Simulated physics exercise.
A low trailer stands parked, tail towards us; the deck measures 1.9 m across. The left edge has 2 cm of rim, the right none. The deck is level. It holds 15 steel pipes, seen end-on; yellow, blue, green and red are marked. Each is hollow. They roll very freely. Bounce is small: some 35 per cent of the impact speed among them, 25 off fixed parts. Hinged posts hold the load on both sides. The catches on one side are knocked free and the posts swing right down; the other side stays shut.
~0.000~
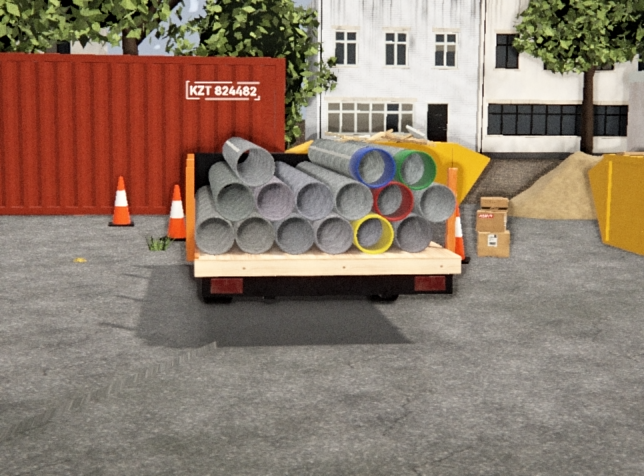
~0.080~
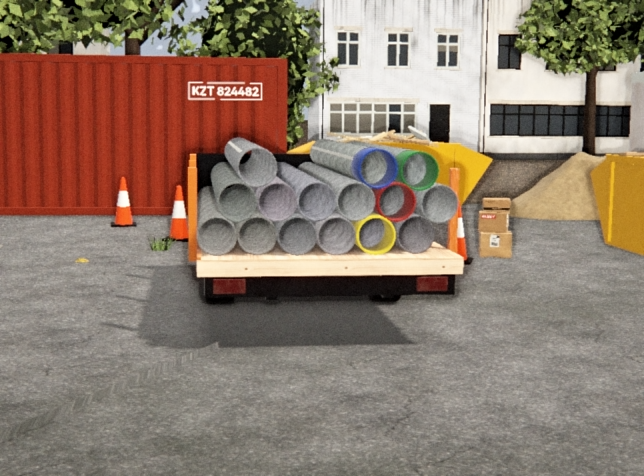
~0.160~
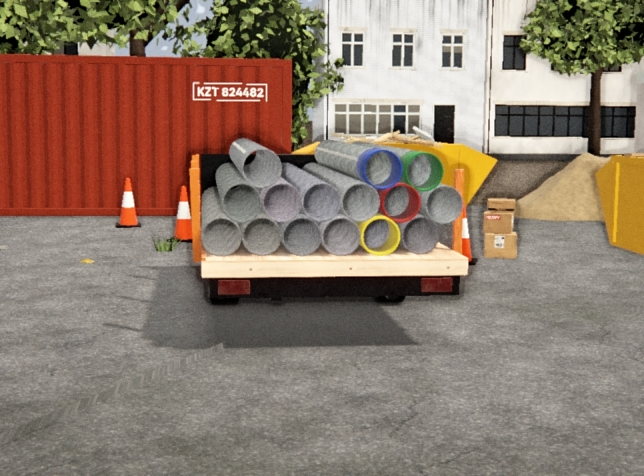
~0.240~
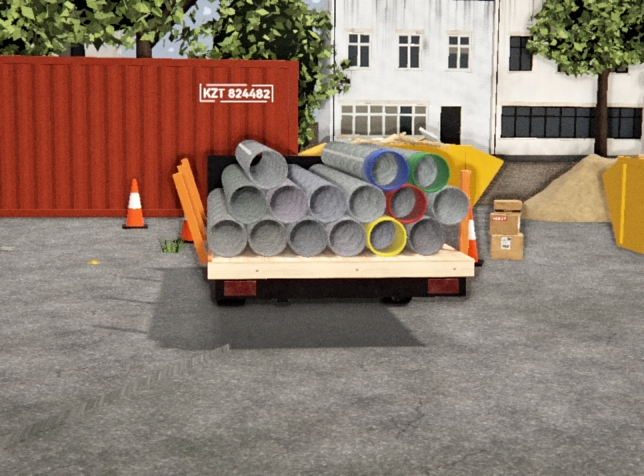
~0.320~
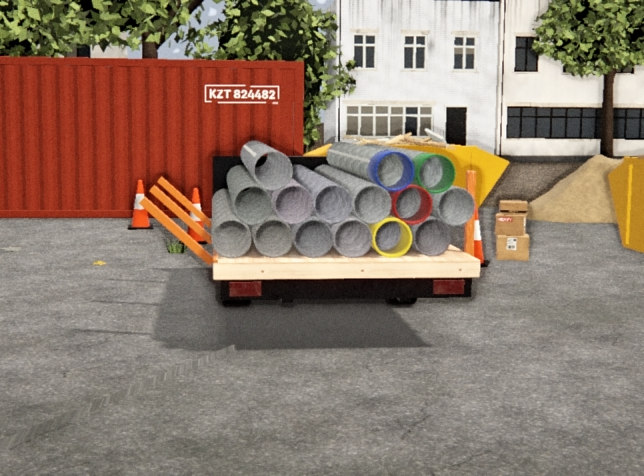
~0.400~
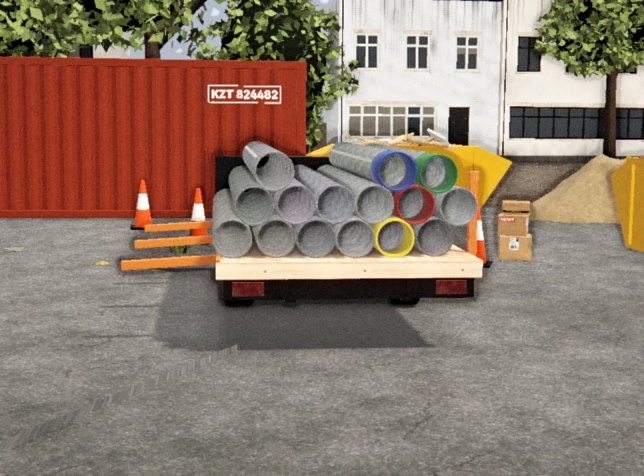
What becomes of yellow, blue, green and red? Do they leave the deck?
Yellow is still aboard, blue remains on the deck, green remains on the deck, red remains on the deck.
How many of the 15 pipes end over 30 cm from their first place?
0 of them.
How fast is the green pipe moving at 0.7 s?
Roughly 0.0 m/s.
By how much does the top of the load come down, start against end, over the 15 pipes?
About 0 cm.
After 0.7 s, yellow is on the deck, 60 cm from the right edge; blue is up on others, 60 cm from the right edge; green is up on others, 30 cm from the right edge; red is up on others, 45 cm from the right edge; 0 gone from the deck.
At rest (1.1 s), yellow is on the deck, 60 cm from the right edge; blue is up on others, 60 cm from the right edge; green is up on others, 30 cm from the right edge; red is up on others, 45 cm from the right edge; 0 gone from the deck.
